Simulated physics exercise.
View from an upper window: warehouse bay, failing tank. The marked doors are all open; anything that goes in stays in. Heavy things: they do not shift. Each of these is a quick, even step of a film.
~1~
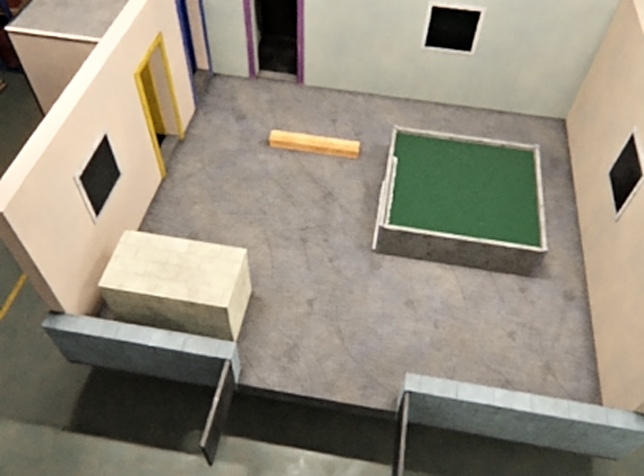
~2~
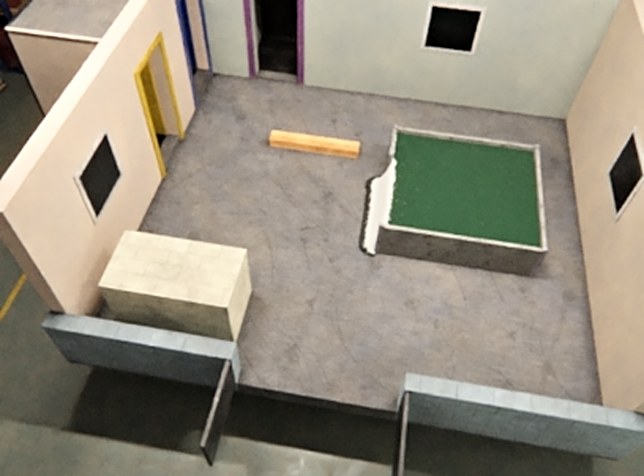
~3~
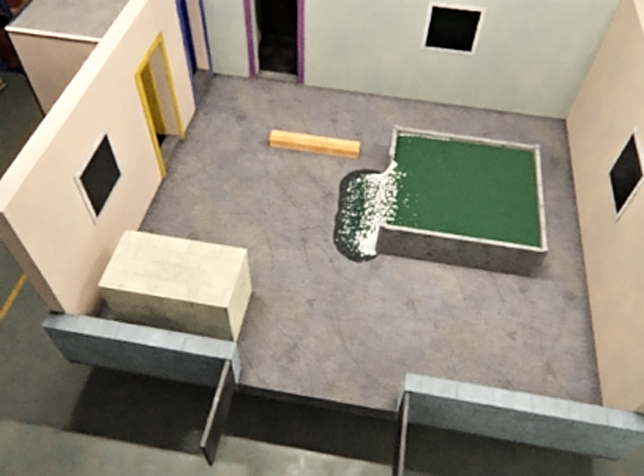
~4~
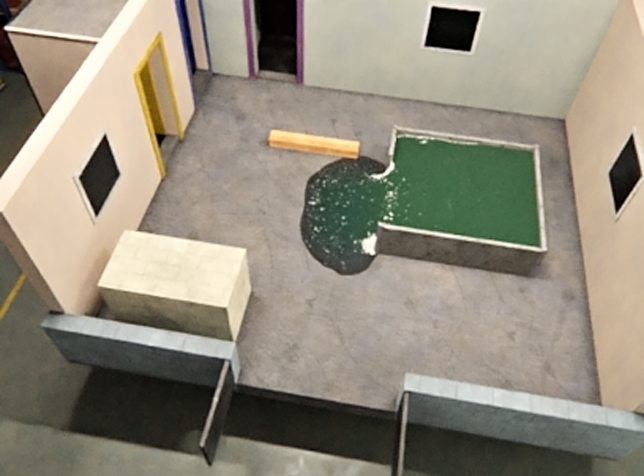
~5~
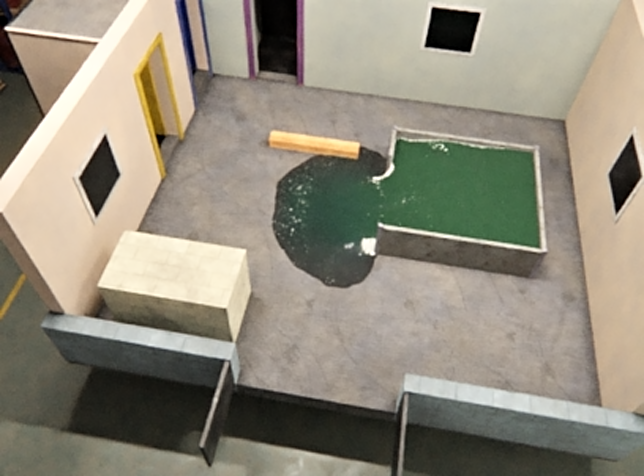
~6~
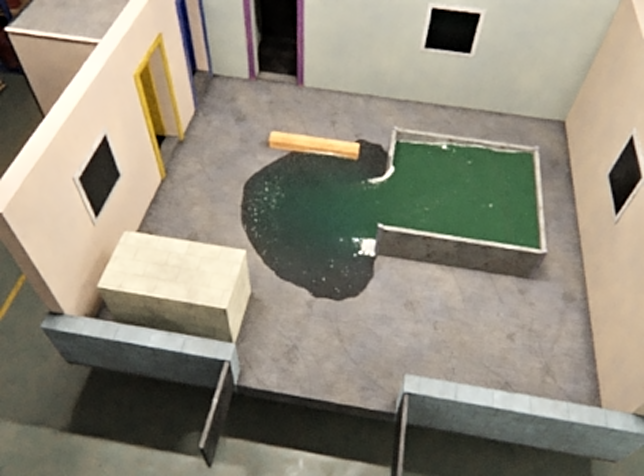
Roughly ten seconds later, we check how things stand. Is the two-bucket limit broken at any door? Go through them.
Most likely the blue door will not exceed two buckets, most likely the purple door will exceed two buckets, most likely the yellow door will exceed two buckets.
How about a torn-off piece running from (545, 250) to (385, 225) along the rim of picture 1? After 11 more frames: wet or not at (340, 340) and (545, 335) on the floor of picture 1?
Soaked, then soaked.
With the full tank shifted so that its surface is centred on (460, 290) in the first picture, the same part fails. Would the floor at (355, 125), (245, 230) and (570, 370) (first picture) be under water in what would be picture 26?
I'd call them still dry, watered and still dry, in the order asked.
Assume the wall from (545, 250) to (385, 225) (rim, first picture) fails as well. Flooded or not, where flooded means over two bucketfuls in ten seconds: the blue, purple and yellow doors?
The blue door falls short, the purple door falls short, and the yellow door falls short.
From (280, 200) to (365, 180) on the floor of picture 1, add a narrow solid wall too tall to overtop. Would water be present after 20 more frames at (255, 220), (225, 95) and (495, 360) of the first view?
Taking them in order, I'd say soaked, parched and parched.
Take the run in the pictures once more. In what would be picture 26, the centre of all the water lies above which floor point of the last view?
Roughly (315, 210) in the last picture.
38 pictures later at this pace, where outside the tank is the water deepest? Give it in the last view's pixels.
Roughly at pixel (244, 85).
A moment on, water covers 30 % of the floor; the blue door not reached, the purple door not reached, the yellow door wet at the sill, nothing in.
Next, water covers 35 % of the floor; the blue door wet at the sill, nothing in, the purple door not reached, the yellow door over two buckets in.
Then, water covers 40 % of the floor; the blue door wet at the sill, nothing in, the purple door wet at the sill, nothing in, the yellow door far over two buckets in.
Later, water covers 70 % of the floor; the blue door wet at the sill, nothing in, the purple door over two buckets in, the yellow door far over two buckets in.
In the end, water covers 95 % of the floor; the blue door wet at the sill, nothing in, the purple door far over two buckets in, the yellow door far over two buckets in.
